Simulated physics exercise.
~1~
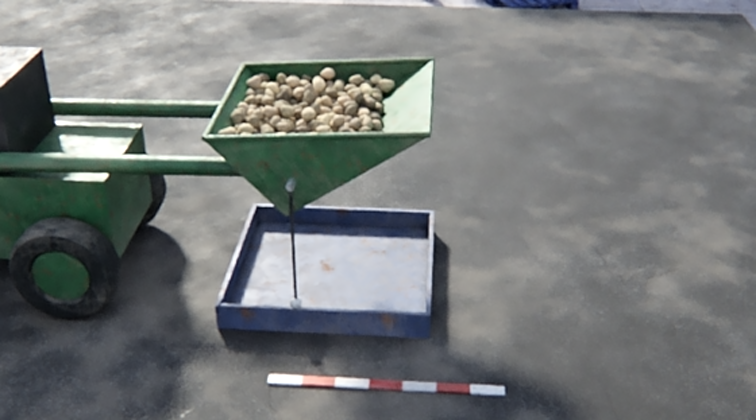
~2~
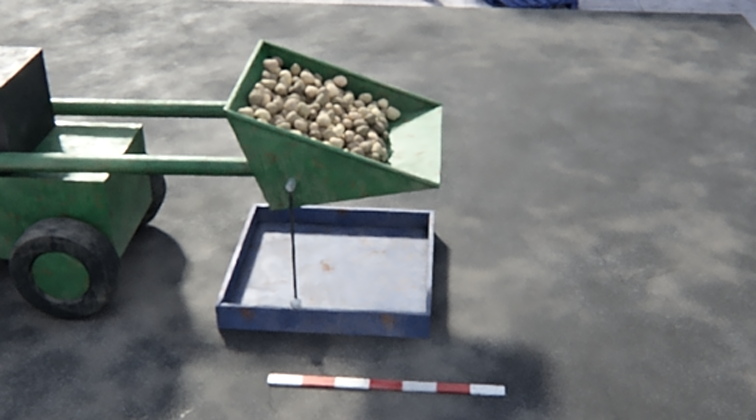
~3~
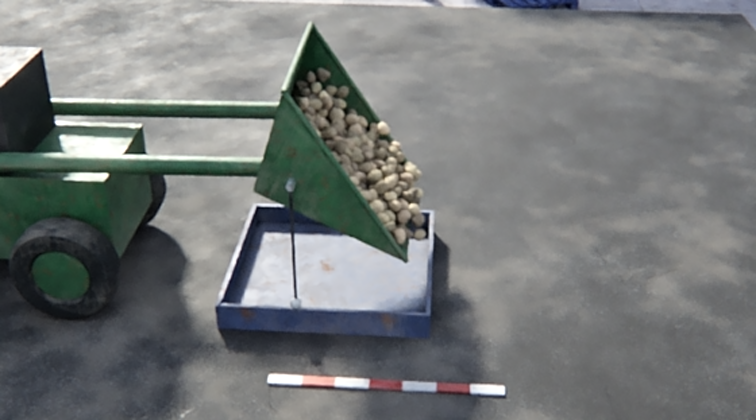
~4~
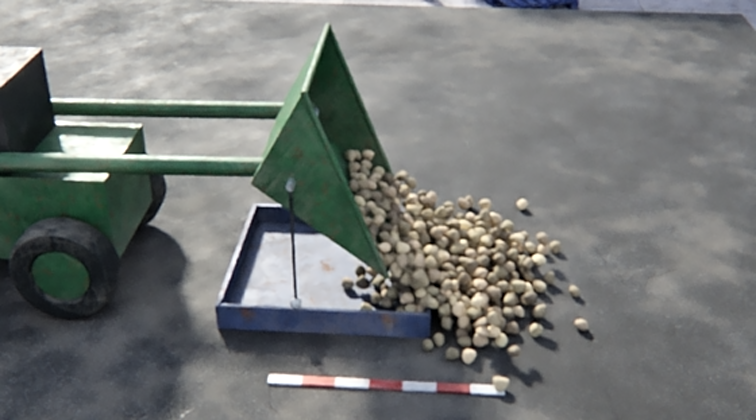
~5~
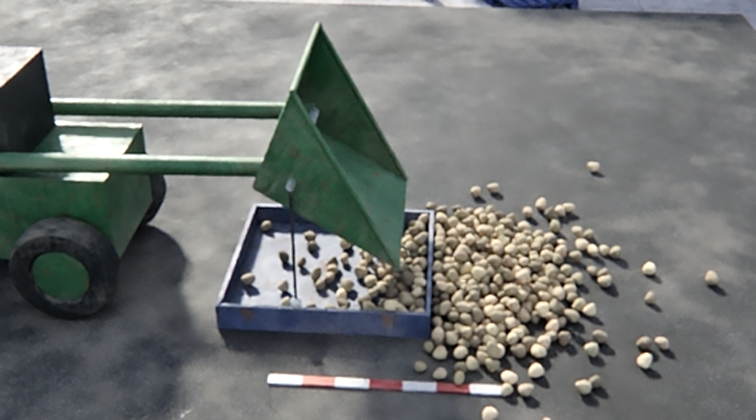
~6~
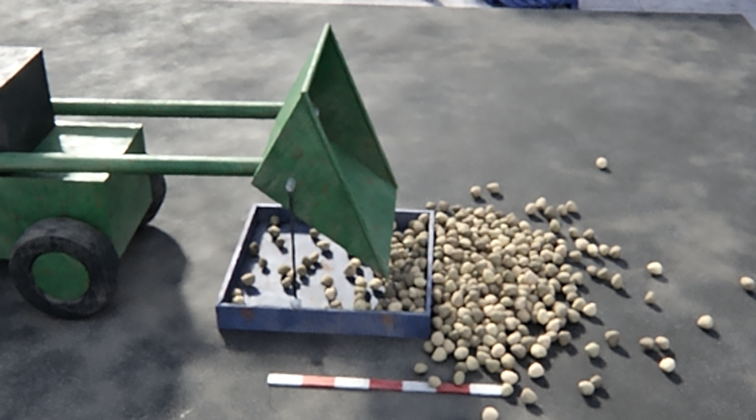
Green loader bucket tipping round stones forward, most spilling past the blue tray onto grey ground, then jerking until it is empty.
